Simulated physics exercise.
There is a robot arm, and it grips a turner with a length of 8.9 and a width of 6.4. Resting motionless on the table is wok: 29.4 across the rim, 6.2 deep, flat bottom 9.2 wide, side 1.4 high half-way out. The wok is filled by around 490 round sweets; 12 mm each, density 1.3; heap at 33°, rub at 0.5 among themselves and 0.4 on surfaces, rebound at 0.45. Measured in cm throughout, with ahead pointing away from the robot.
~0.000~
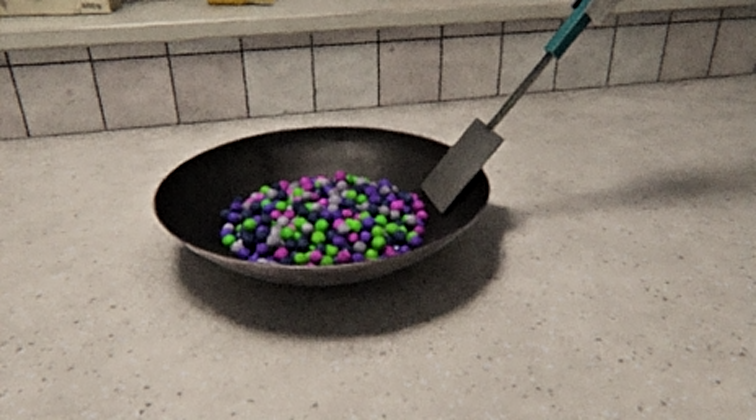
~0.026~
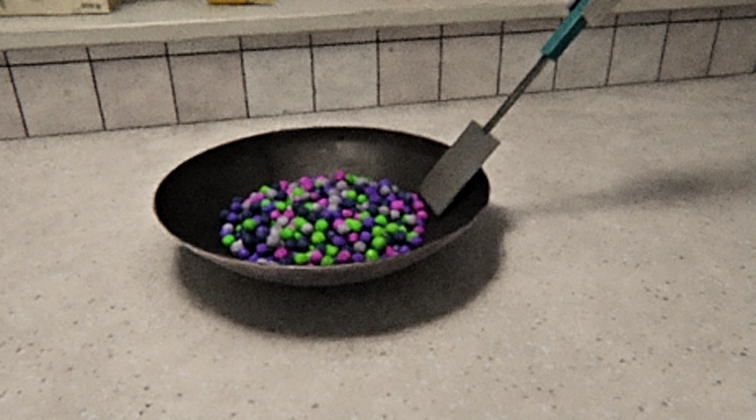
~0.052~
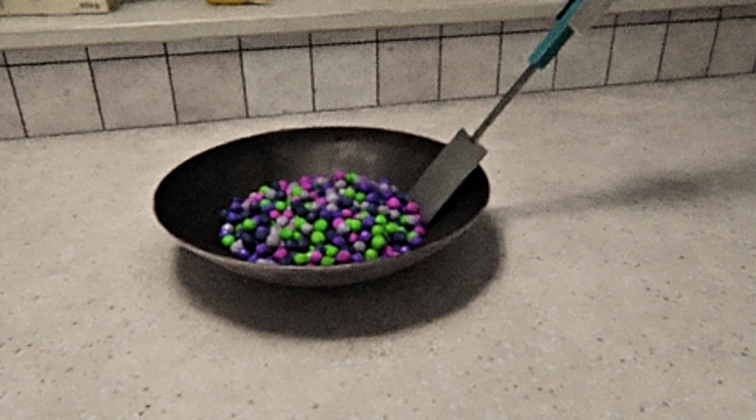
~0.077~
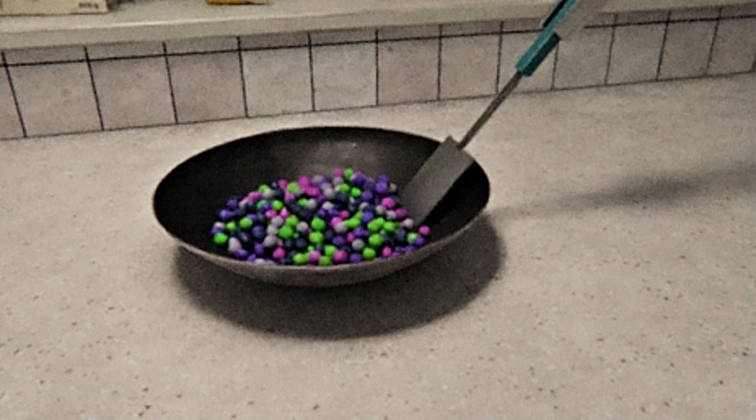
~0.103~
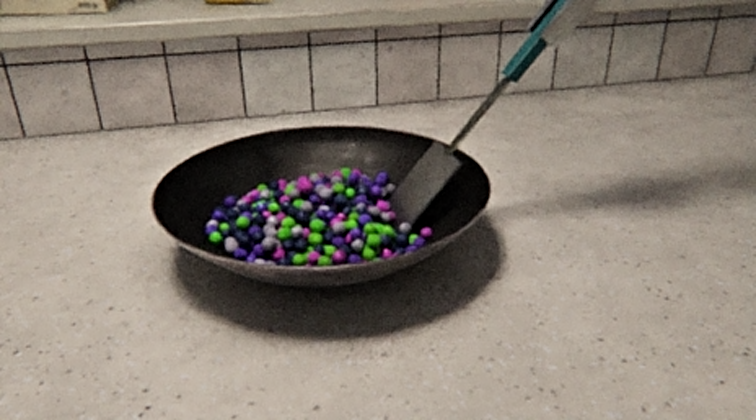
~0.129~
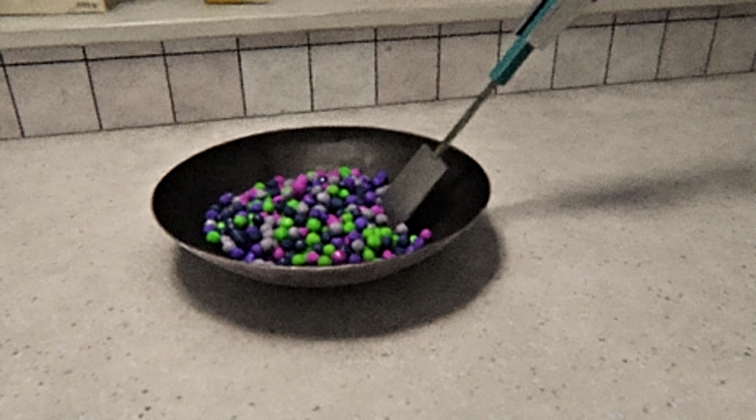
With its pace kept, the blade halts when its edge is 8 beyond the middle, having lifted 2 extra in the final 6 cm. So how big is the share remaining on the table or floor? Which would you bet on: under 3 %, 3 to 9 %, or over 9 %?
I would bet on under 3 %.
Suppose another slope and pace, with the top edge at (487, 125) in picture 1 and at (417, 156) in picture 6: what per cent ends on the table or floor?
Around 5 per cent finishes there.
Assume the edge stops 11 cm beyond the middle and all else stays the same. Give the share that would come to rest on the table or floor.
In that case about 15 percent ends on the table or floor.
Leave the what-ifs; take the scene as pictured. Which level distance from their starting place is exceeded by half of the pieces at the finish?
About 4 cm.
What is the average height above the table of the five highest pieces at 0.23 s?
Roughly 5 centimetres.
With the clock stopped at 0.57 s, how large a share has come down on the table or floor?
Estimate: About 0 percent.
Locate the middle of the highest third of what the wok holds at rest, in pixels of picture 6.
The middle lies somewhere around (214, 211).
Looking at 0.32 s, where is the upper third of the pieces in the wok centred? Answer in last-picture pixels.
I'd say close to (242, 208).
After 0.23 s, sloping 50°, highest piece 5 above the table; 494 in the wok.
After 0.32 s, sloping 50°, highest piece 6 above the table; 494 in the wok.
After 0.57 s, sloping 50°, highest piece 7 above the table; 489 in the wok, 2 on the table or floor, 3 on the blade or in flight.
After 1.62 s, sloping 50°, highest piece 7 above the table; 489 in the wok, 5 on the table or floor.
In the end, 489 in the wok, 5 on the table or floor. That is 1 % on the table or floor.
